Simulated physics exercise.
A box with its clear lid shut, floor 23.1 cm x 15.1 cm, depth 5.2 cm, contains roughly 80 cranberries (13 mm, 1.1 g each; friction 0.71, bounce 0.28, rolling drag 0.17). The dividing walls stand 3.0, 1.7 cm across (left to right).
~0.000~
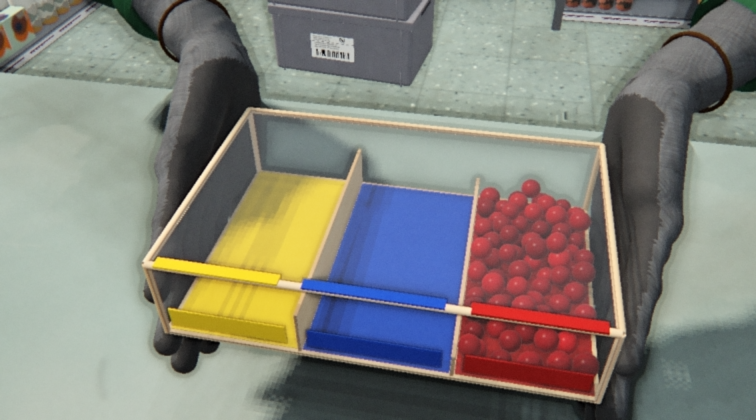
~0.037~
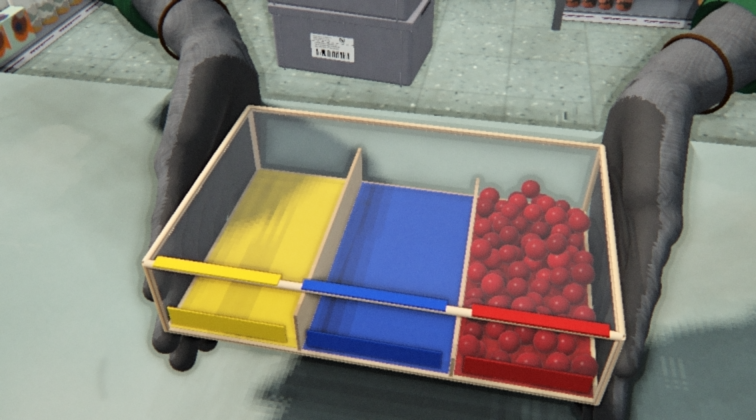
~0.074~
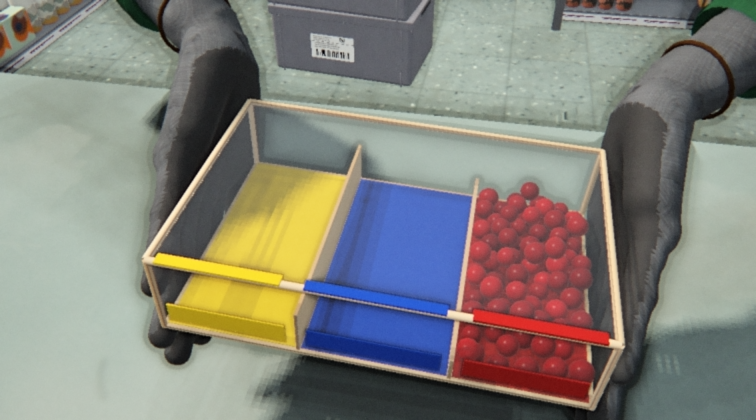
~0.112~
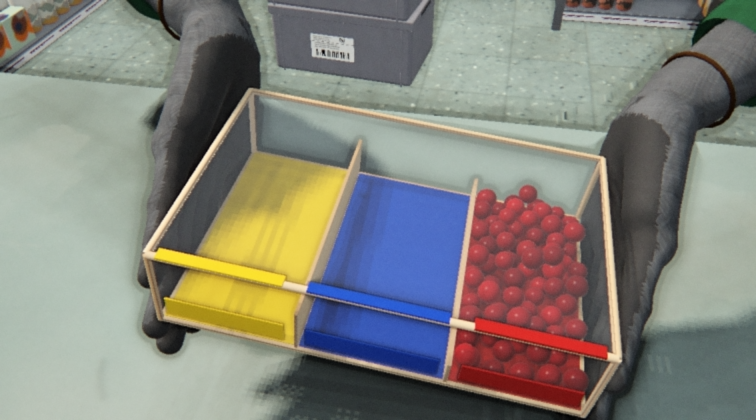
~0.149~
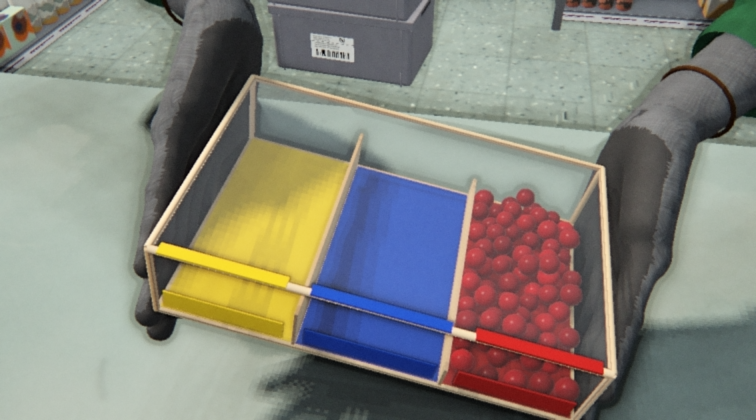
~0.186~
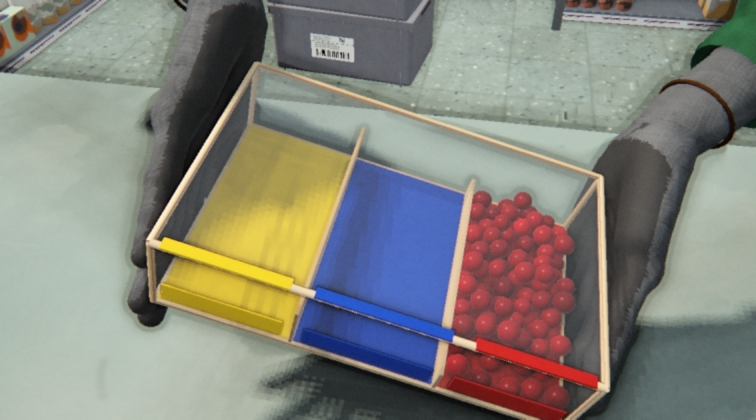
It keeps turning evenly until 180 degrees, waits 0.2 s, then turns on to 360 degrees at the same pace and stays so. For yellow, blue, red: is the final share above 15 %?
Yellow over, blue over, red under.
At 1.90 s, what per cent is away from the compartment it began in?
Some 5 per cent.
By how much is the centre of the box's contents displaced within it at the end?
About 15.5 cm.
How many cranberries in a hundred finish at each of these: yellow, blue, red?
Yellow 70; blue 30; red 0.
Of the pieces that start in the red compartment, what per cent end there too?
About 0 per cent.
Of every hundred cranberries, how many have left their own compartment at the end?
Roughly 100 per cent.
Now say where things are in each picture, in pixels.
The first picture shows box at (370, 305); tilt 0 degrees; red 100 %.
The second picture shows box at (370, 305); tilt 1 degrees.
The third picture shows box at (372, 308); tilt 3 degrees.
The fourth picture shows box at (374, 312); tilt 7 degrees; low side front right.
The fifth picture shows box at (376, 317); tilt 12 degrees; low side front right.
The sixth picture shows box at (378, 322); tilt 17 degrees; low side front right; red 100 %. It turns about 130 degrees a second.
After 1.12 s, tilt 140 degrees; red 100 %; middle of all pieces near (330, 244).
Then, at 1.90 s, tilt 159 degrees; blue 5 %, red 95 %; middle of all pieces near (305, 139).
After 2.62 s, tilt 63 degrees; yellow 65 %, blue 35 %; middle of all pieces near (362, 279).
After 3.31 s, tilt 0 degrees; yellow 70 %, blue 30 %; middle of all pieces near (303, 180).
In the end, at 3.6 s, yellow 70 %, blue 30 %, red 0 %.
